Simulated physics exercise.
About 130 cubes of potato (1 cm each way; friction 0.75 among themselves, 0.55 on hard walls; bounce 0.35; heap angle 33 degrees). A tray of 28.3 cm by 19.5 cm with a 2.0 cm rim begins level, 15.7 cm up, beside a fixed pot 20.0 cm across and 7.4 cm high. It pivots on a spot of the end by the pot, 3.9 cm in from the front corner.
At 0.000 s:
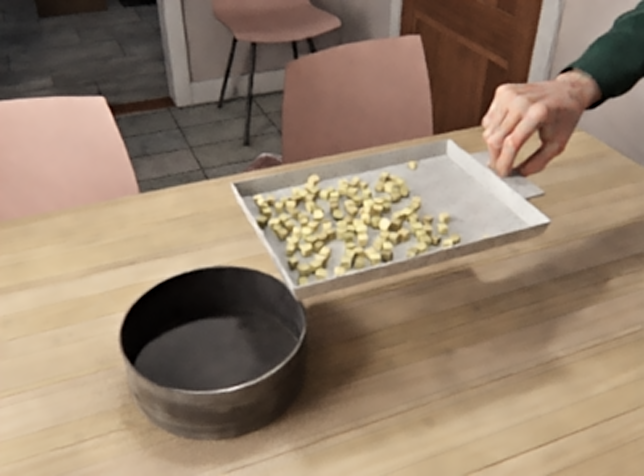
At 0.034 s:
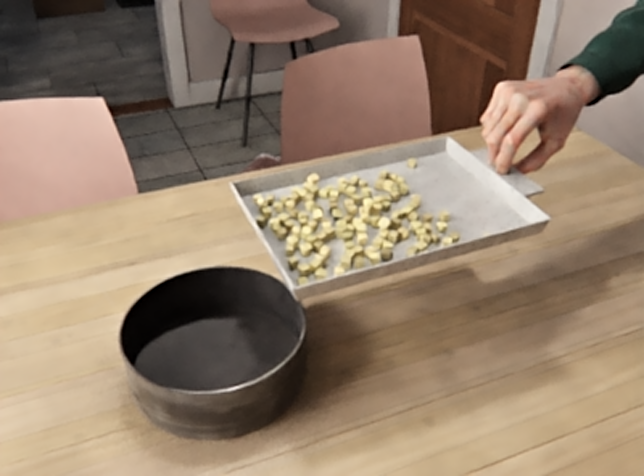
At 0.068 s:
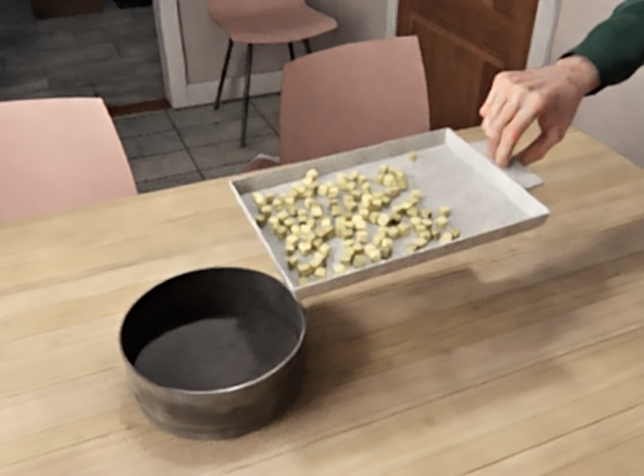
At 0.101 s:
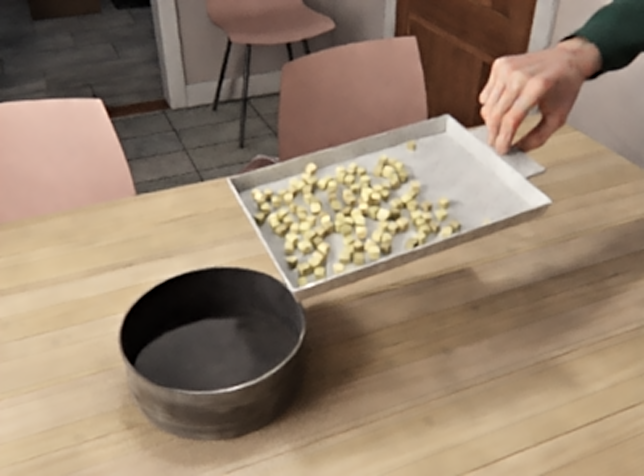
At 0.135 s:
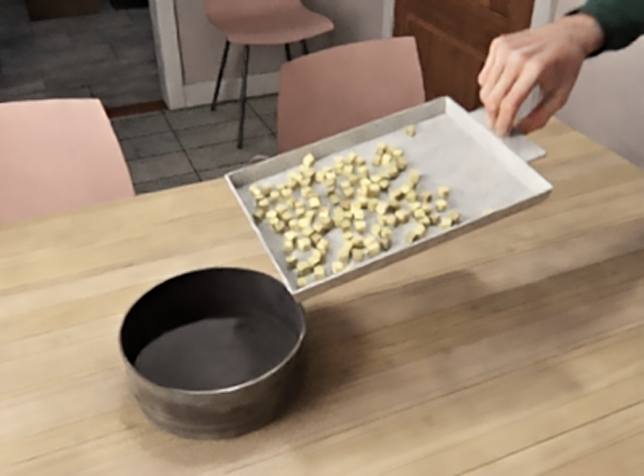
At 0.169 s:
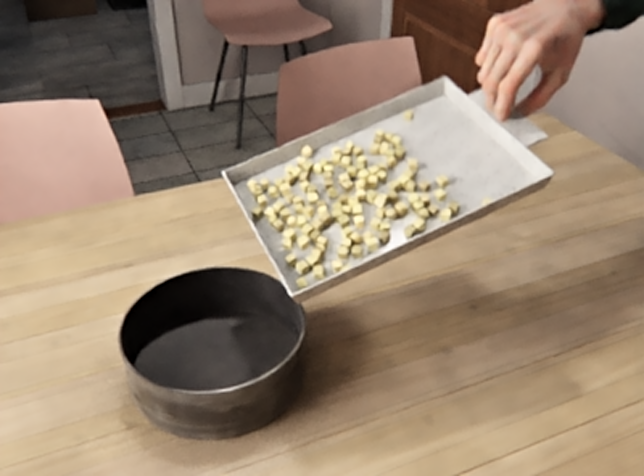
A shallow pale tray of small yellowish potato cubes, gripped at its right end by a hand in a dark green sleeve, starts level above a light wooden table. Seen from slightly above, a round dark pot sits at lower left, with pink chairs and a brown door behind. The hand raises the right end, slowly then faster, slanting the tray down leftward, while the cubes stay spread and the view stays still.
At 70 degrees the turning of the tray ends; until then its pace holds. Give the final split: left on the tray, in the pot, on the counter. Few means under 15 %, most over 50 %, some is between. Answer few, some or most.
Tray some, pot some, counter some.
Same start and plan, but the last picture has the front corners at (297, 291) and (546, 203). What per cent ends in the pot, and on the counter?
Pot 0, counter 30.
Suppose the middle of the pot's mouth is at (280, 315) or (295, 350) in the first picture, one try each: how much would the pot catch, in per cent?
About 20 and 55 per cent.
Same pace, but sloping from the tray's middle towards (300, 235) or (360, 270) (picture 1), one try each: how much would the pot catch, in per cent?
About 50 and 5 per cent.
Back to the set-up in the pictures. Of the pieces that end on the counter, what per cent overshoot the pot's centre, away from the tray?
Roughly 70 per cent.
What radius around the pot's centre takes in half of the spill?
About 20 cm.
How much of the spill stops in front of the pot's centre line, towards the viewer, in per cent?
About 100 per cent.
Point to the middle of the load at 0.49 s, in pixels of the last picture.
Around (293, 216).
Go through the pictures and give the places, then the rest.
The first picture shows tray tilt 0 degrees, front corners at (297, 284) and (545, 219); middle of the pieces at (349, 221); pot at (214, 322).
The second picture shows tray tilt 1 degrees, front corners at (297, 284) and (545, 217); middle of the pieces at (349, 220).
The third picture shows tray tilt 3 degrees, front corners at (296, 285) and (545, 210); middle of the pieces at (348, 217).
The fourth picture shows tray tilt 6 degrees, front corners at (296, 286) and (546, 200), lowest corner left front; middle of the pieces at (348, 212).
The fifth picture shows tray tilt 11 degrees, front corners at (295, 288) and (547, 186), lowest corner left front; middle of the pieces at (346, 206).
The sixth picture shows tray tilt 16 degrees, front corners at (294, 290) and (547, 172), lowest corner left front; middle of the pieces at (345, 200); pot at (213, 322). Its pace works out near 145 degrees a second.
After 0.36 s, tilt 44 degrees; the tray holds 100 %, the pot 0 %.
After 0.49 s, tilt 63 degrees; the tray holds 100 %, the pot 0 %.
After 0.75 s, tilt 70 degrees; the tray holds 35 %, the pot 20 %.
At rest (1.9 s), tray 35 %, pot 30 %, counter 35 %.
